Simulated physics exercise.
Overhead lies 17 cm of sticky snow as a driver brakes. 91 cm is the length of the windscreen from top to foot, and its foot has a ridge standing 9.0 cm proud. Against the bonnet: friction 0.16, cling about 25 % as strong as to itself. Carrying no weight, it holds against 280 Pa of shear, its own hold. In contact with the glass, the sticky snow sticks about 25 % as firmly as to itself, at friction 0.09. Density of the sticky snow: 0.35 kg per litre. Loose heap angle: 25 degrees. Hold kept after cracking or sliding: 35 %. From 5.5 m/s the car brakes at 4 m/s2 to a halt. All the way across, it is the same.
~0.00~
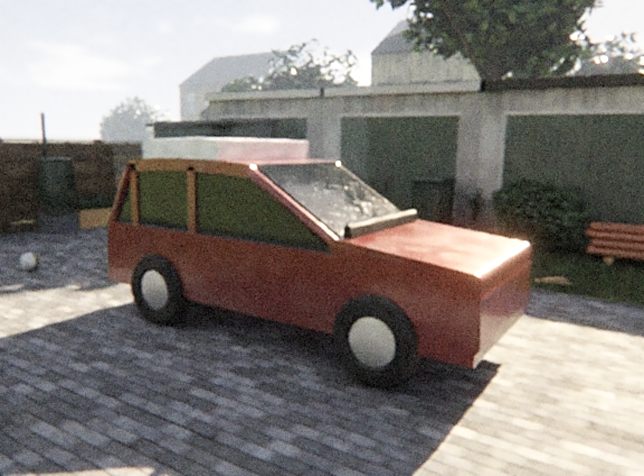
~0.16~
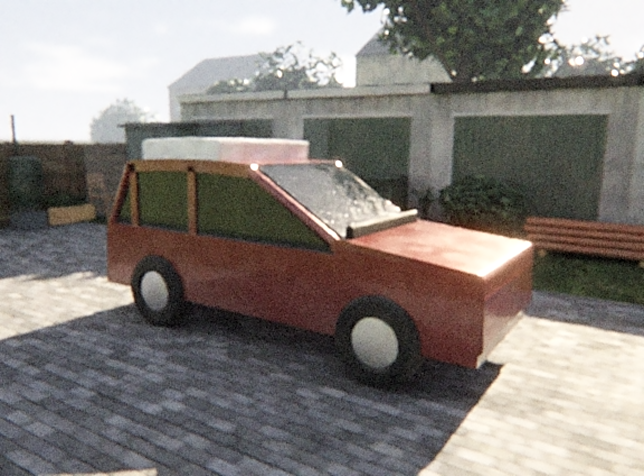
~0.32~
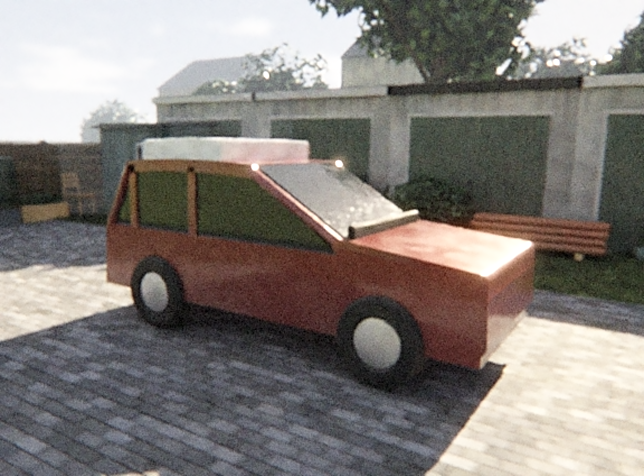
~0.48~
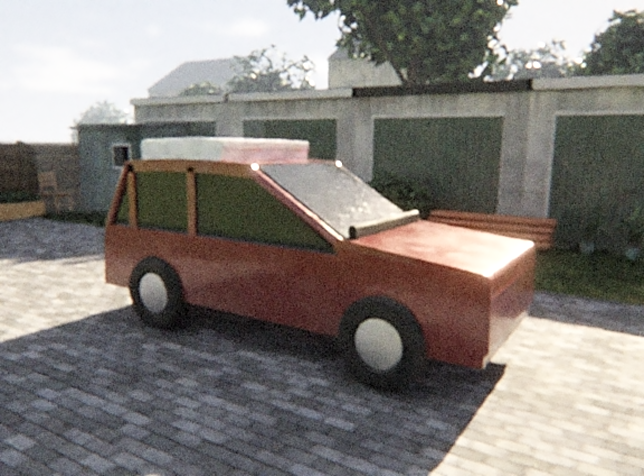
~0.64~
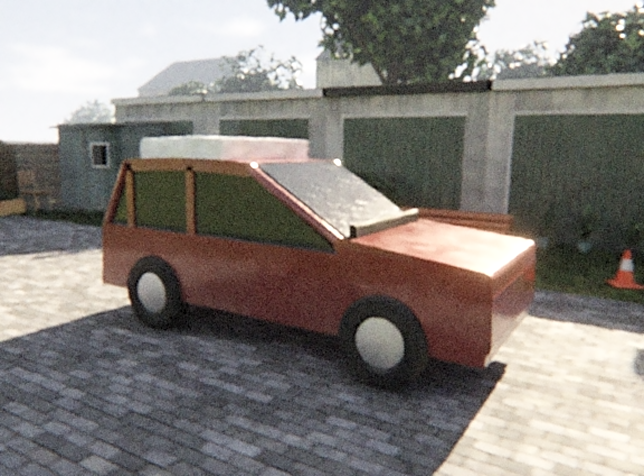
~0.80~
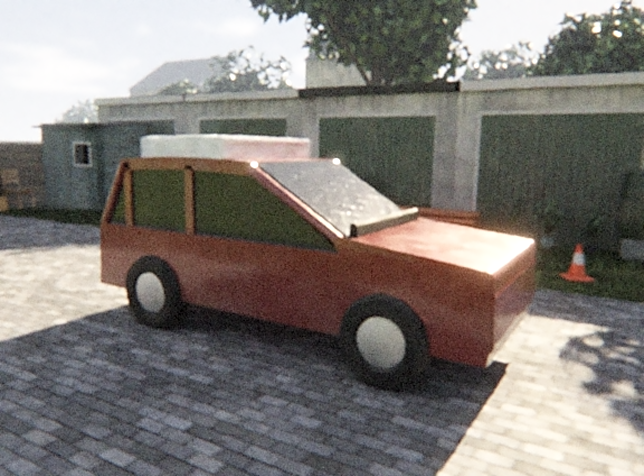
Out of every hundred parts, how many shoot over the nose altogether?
About 3 in every hundred shoot over the nose.
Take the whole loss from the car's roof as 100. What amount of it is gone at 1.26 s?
Some 0 per cent.
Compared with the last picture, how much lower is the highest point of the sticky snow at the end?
By my estimate, near 0 cm.
After 1.26 s, all of the snow is on the roof, none on the glass, none on the bonnet and none has gone off the nose.
After 1.80 s, 77 % of the snow is on the roof, 23 % on the glass, none on the bonnet and none has gone off the nose.
After 2.34 s, 77 % of the snow is on the roof, 15 % on the glass, 8 % on the bonnet and none has gone off the nose.
After 2.88 s, 77 % of the snow is on the roof, 15 % on the glass, 6 % on the bonnet and 2 % has gone off the nose.
After 4.40 s, 72 % of the snow is on the roof, 18 % on the glass, 7 % on the bonnet and 3 % has gone off the nose.
